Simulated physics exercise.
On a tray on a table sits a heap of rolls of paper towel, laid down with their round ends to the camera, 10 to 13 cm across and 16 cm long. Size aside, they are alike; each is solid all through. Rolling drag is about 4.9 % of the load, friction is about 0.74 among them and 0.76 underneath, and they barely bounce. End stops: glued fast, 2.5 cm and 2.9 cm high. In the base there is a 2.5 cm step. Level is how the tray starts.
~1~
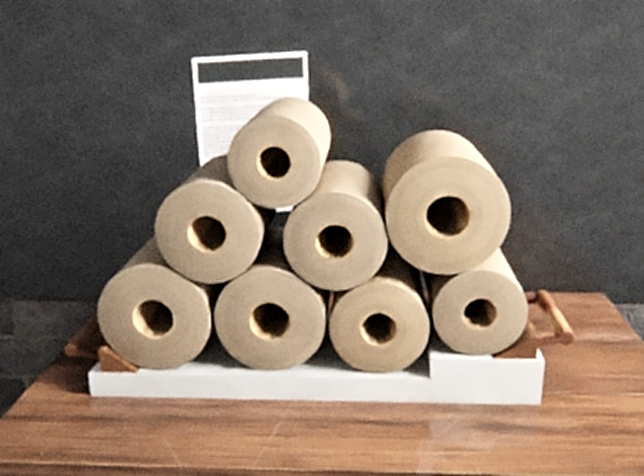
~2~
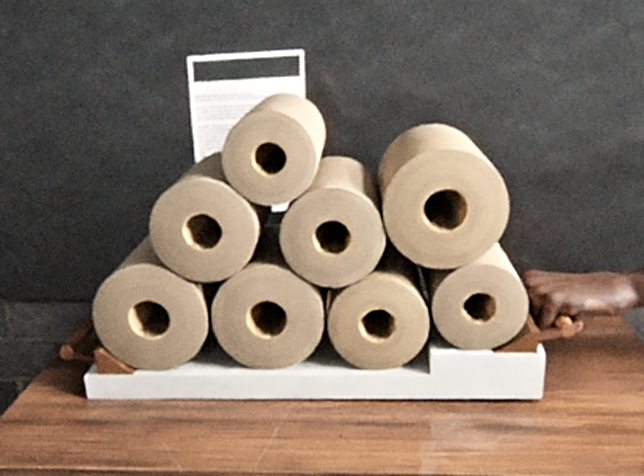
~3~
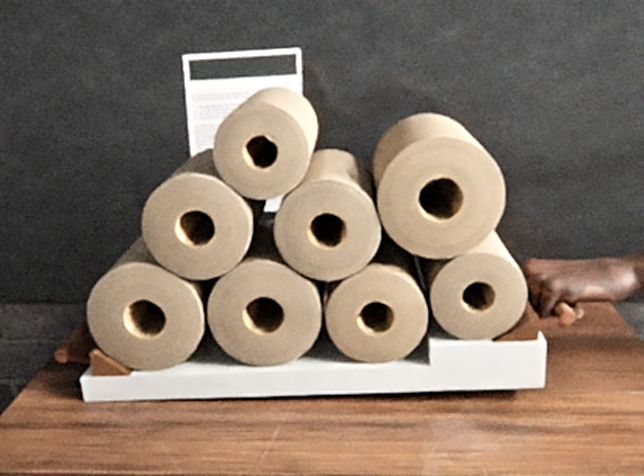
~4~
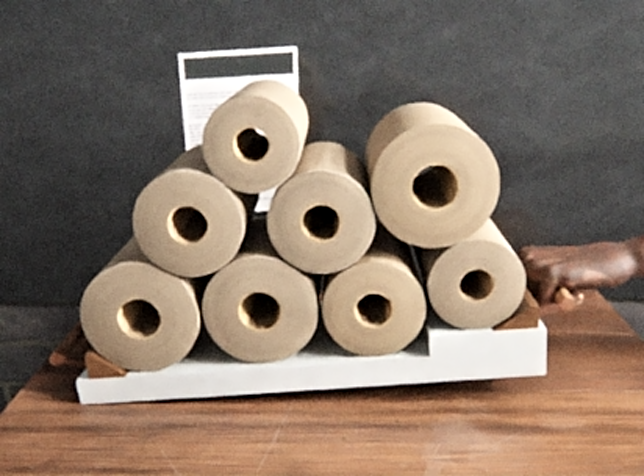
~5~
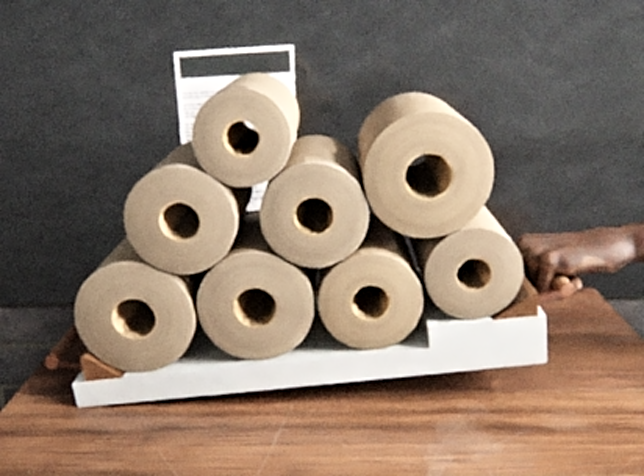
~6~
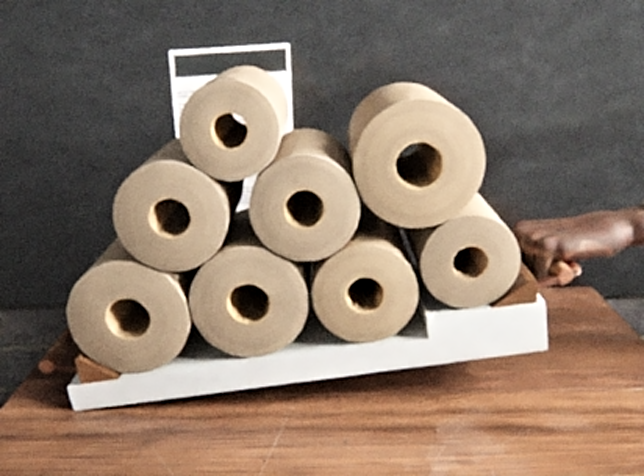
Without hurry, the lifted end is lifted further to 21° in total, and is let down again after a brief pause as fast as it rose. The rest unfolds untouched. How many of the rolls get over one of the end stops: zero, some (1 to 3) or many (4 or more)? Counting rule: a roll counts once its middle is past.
Category zero, count 0.
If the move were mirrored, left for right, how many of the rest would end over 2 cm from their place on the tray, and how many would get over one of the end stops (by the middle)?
Counts: 1, then 1.
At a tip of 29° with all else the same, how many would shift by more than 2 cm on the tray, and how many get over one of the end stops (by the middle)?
Counts: 2 then 1.
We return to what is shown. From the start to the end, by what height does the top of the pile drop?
Around 0 centimetres.
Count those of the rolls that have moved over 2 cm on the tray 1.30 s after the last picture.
At that moment the count is 0.
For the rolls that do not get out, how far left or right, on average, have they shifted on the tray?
To the left, roughly 0 cm.
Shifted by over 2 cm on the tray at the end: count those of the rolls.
Altogether that makes 0.
Then, 1.30 s after the last picture, right end up 21°; 0 now displaced over 2 cm; not one over the end stops.
Then, 2.45 s after the last picture, right end up 11°; 0 now displaced over 2 cm; not one over the end stops.
Then, 3.26 s after the last picture, tray level; 0 now displaced over 2 cm; not one over the end stops.
At rest 3.6 s after the last picture, 0 moved over 2 cm; not one over the end stops; top of the pile 29 cm high, from 29 cm.
